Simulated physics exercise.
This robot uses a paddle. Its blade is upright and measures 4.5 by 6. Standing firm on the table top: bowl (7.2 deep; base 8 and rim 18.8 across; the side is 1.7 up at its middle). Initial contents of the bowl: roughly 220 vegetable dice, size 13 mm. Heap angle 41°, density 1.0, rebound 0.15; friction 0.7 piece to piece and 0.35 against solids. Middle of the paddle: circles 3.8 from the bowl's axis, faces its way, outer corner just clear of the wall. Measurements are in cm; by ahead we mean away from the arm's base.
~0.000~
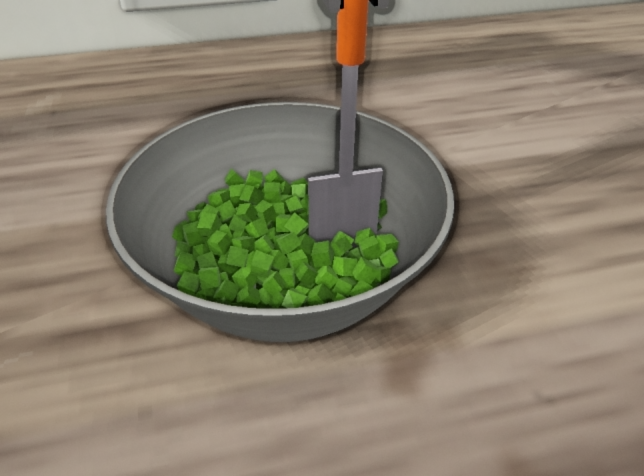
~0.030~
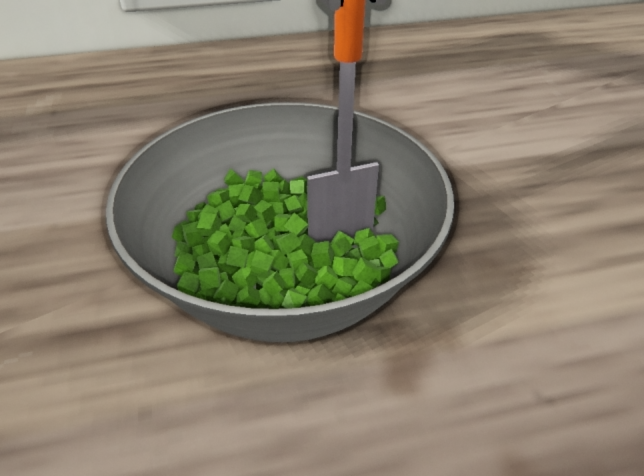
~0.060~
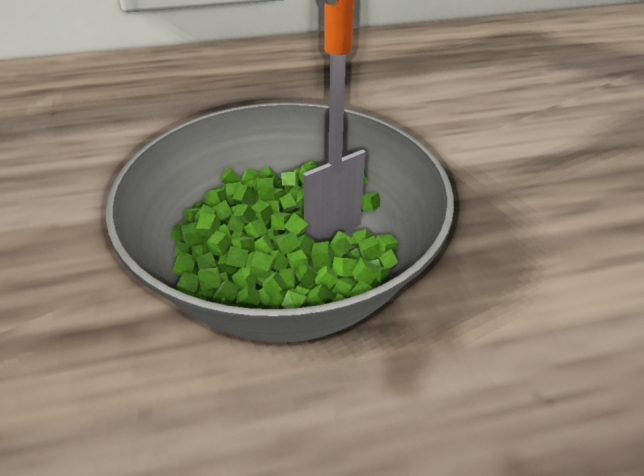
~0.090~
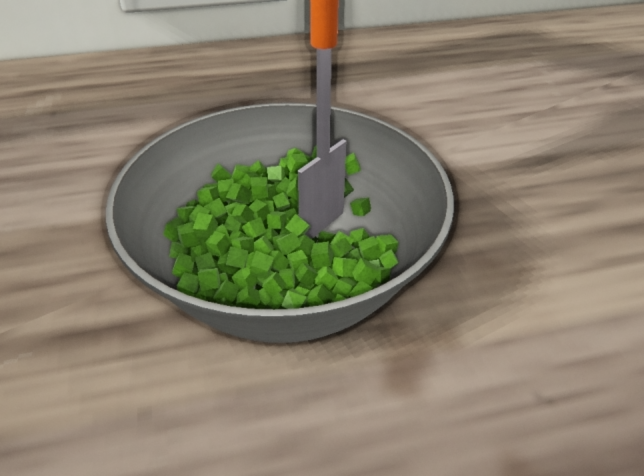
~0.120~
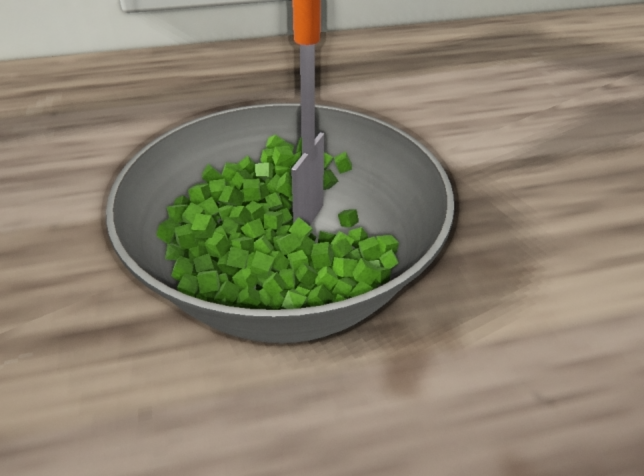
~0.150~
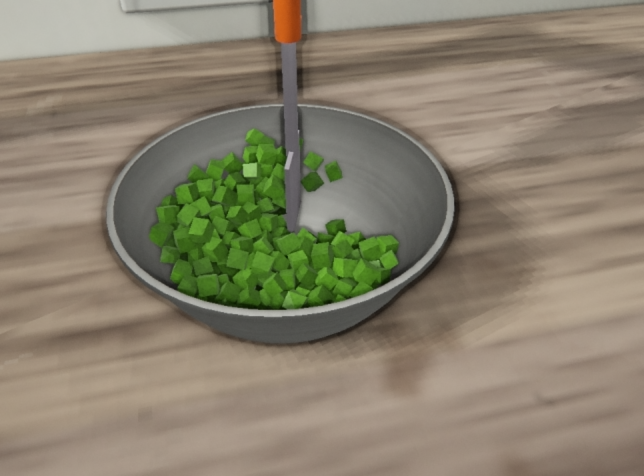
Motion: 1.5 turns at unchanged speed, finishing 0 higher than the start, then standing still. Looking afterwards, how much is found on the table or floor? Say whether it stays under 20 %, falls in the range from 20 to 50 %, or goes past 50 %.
The share stays under 20 %.
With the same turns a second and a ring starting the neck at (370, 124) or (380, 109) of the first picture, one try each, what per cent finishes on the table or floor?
Roughly 15 and 5 per cent.
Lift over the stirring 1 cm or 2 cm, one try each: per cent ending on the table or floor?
10 and 10 %.
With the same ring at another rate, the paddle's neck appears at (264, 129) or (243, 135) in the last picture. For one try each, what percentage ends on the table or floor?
Roughly 20 per cent on the first try and 30 per cent on the second.
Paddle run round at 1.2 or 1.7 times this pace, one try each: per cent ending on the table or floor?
Around 20 percent for the first try and 30 percent for the second.
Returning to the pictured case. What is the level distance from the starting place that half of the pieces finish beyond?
Reading: Around 7 cm.
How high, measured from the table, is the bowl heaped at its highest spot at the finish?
About 8.0 cm.
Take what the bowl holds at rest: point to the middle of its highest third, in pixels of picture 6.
Estimated centre: (227, 280).
By 0.49 s, 254° round, highest piece 8 above the table; 209 in the bowl, 1 on the table or floor, 6 in flight or on the tool.
By 0.83 s, 77° round, highest piece 8 above the table; 199 in the bowl, 16 on the table or floor, 1 in flight or on the tool.
By 1.20 s, 180° round, highest piece 8 above the table; 192 in the bowl, 23 on the table or floor, 1 in flight or on the tool.
By 1.90 s, 180° round, highest piece 8 above the table; 192 in the bowl, 24 on the table or floor.
Final count, 192 in the bowl, 24 on the table or floor. That is 11 % on the table or floor.
